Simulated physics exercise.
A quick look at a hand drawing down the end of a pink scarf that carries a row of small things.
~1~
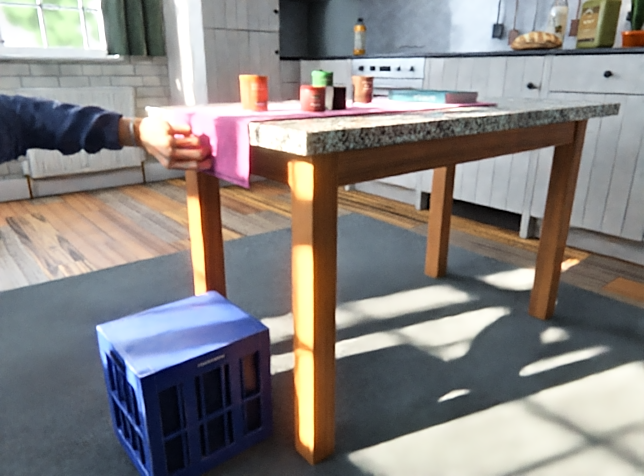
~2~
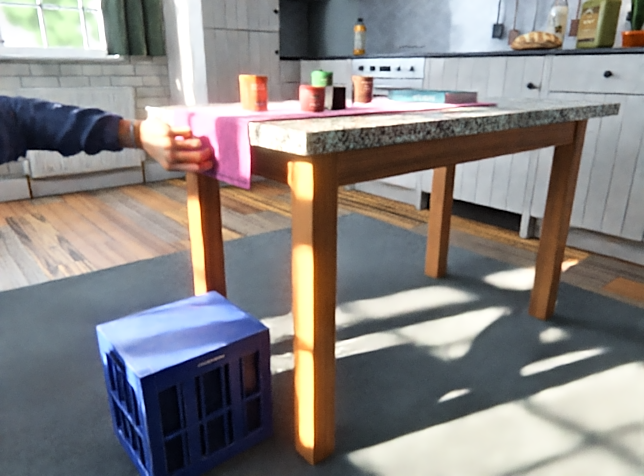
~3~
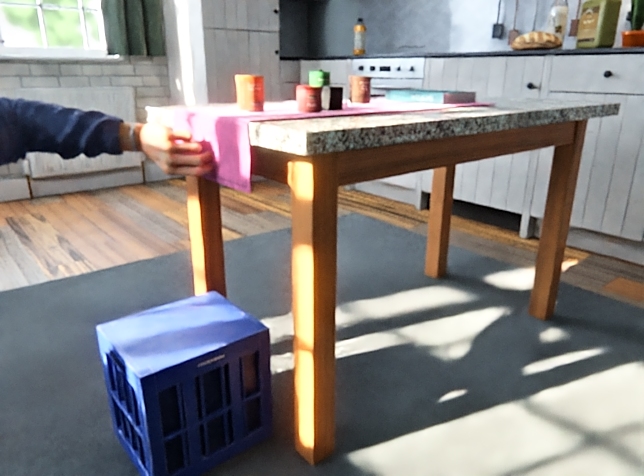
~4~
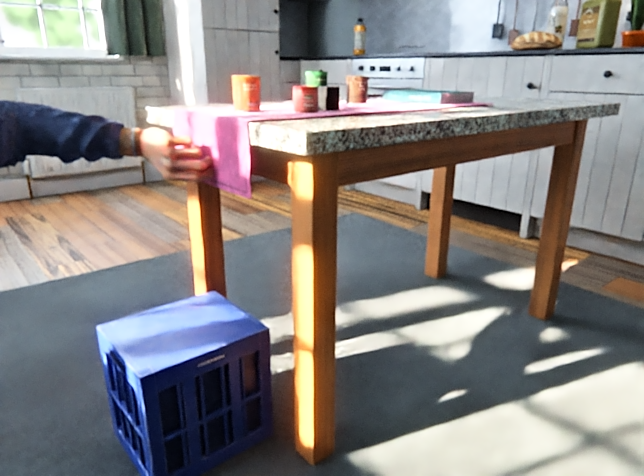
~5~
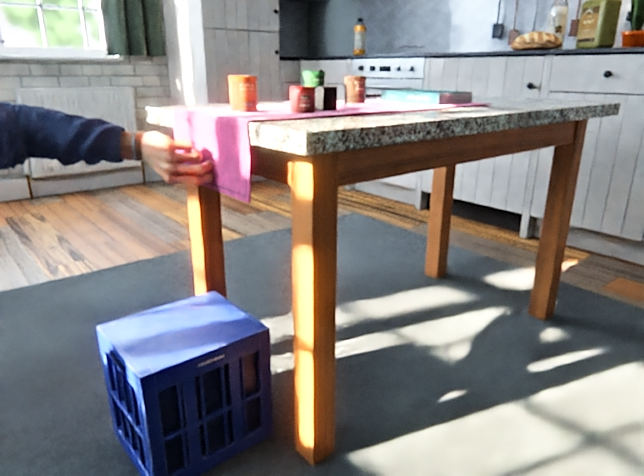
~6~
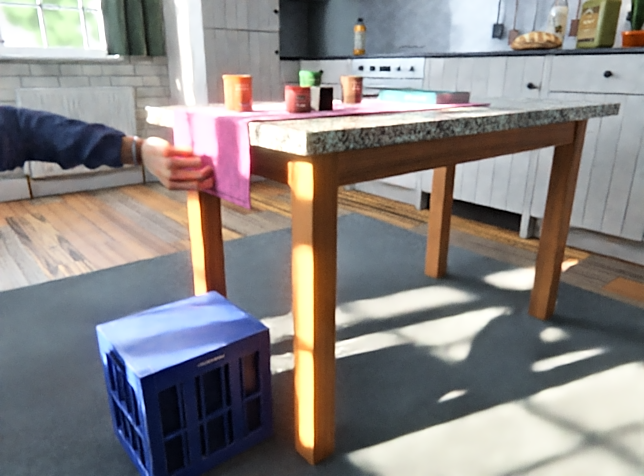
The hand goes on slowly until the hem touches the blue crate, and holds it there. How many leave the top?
The answer is three.
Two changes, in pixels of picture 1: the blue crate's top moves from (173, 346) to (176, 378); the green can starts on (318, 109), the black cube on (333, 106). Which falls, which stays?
The green can falls; the black cube is carried off.
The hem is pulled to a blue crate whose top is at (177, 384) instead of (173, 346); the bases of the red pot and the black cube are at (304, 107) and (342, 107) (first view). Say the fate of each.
The red pot tumbles off, the black cube drops off.
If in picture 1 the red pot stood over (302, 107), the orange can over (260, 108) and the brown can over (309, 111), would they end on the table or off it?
The red pot drops off; the orange can tumbles off; the brown can comes down.
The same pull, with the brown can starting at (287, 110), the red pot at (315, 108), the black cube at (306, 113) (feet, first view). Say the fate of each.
The brown can falls; the red pot falls; the black cube comes down.
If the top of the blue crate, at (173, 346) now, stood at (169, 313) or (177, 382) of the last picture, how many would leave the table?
Over the edge go 2 and 4.
A little later, hem near (214, 259); orange can gone.
Next, hem on the crate; orange can and red pot gone.
When it is over, hem on the crate; orange can, red pot and black cube gone. Over the edge go three.
